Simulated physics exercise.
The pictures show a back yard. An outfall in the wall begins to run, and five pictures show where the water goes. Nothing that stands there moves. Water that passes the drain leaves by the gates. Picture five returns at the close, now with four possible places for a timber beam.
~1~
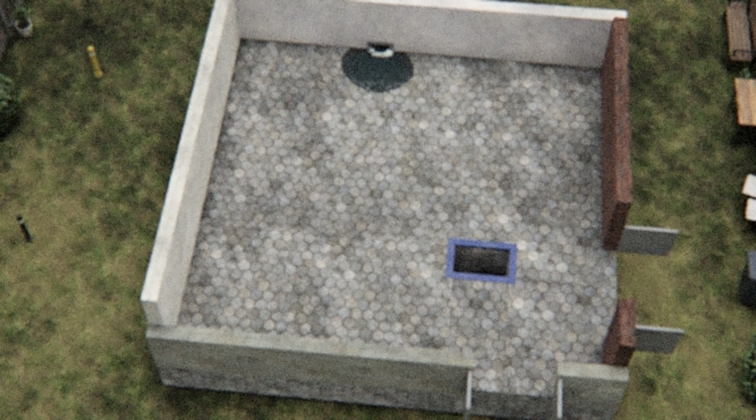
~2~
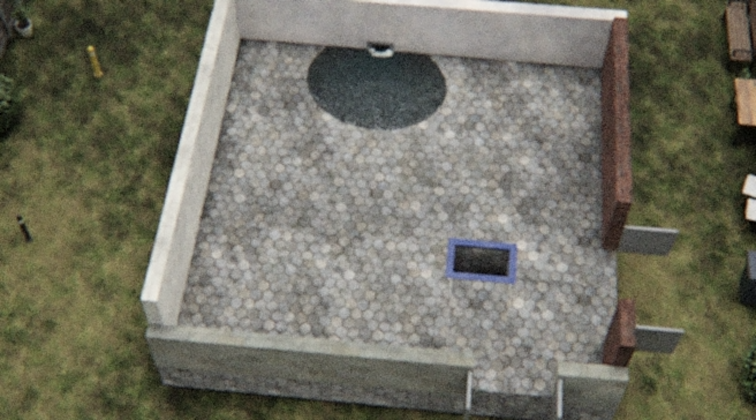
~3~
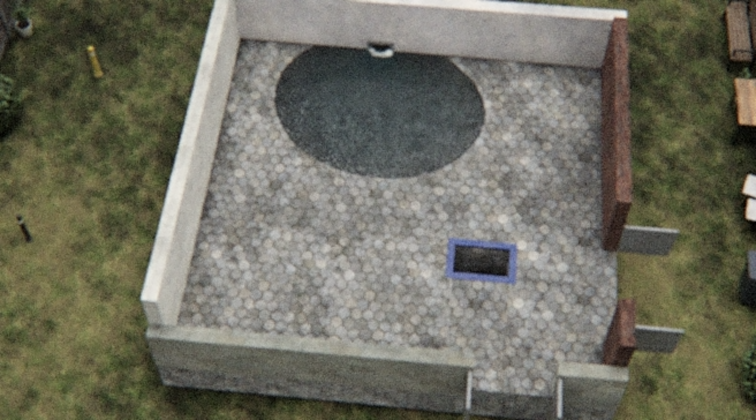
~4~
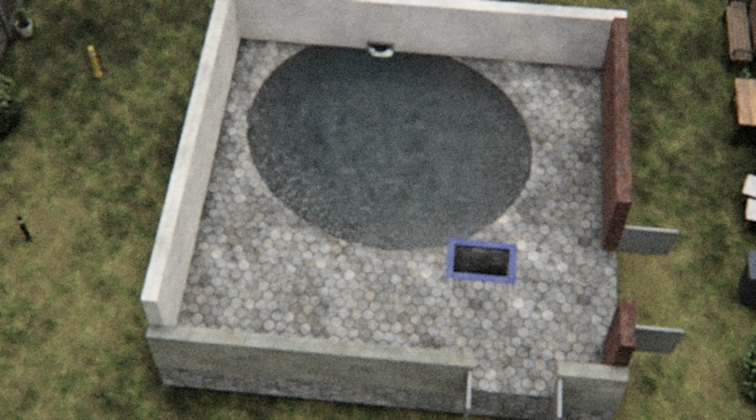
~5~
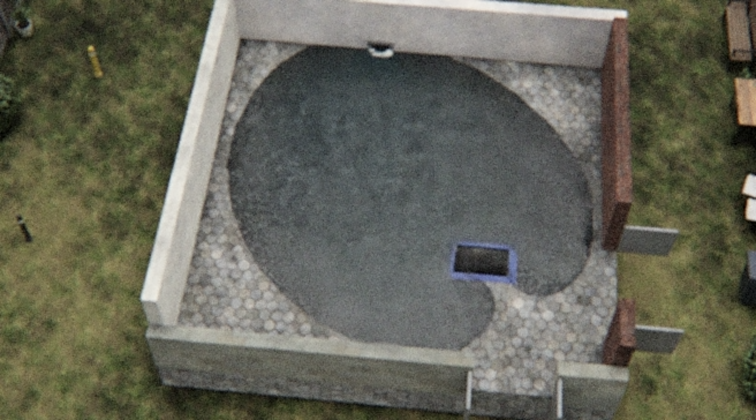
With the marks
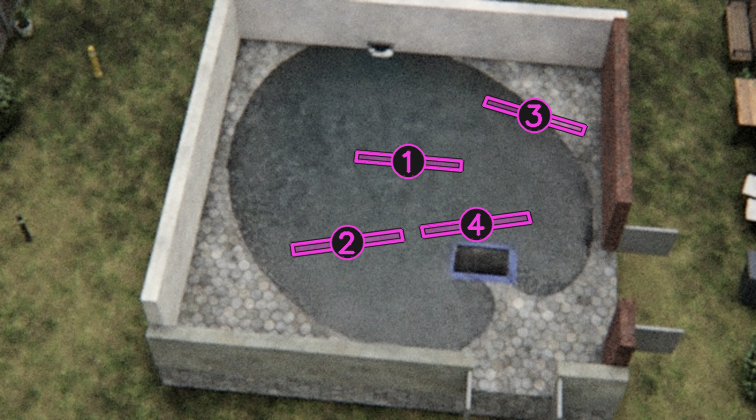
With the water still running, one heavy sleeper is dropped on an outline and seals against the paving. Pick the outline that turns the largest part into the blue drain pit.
Choose 2.
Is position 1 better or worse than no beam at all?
It is worse.
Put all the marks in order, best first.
Best to worst: 2, 3, 1, 4.
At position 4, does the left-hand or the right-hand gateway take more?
The left one.
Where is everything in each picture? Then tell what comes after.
Outfall at (381, 46); blue drain pit at (482, 261); open gate at (603, 295); open gate at (511, 380); water covers 2 % of the ground and shows as far out as (377, 86); blue drain pit still dry.
Water covers 8 % of the ground and shows as far out as (353, 123); blue drain pit still dry.
Water covers 19 % of the ground and shows as far out as (444, 165); blue drain pit still dry.
Water covers 36 % of the ground and shows as far out as (455, 237); blue drain pit still dry.
Water covers 59 % of the ground and shows as far out as (466, 338); blue drain pit taking water.
On the marked copy, 1 from (356, 156) to (461, 165); 2 from (292, 249) to (401, 235); 3 from (485, 101) to (583, 130); 4 from (422, 231) to (529, 217).
With 1, about 7 % of the stream runs into the blue drain pit, about 92 % out by the gates.
With 2, about 39 % of the stream runs into the blue drain pit, about 60 % out by the gates.
With 3, about 24 % of the stream runs into the blue drain pit, about 75 % out by the gates.
With 4, about 3 % of the stream runs into the blue drain pit, about 96 % out by the gates.
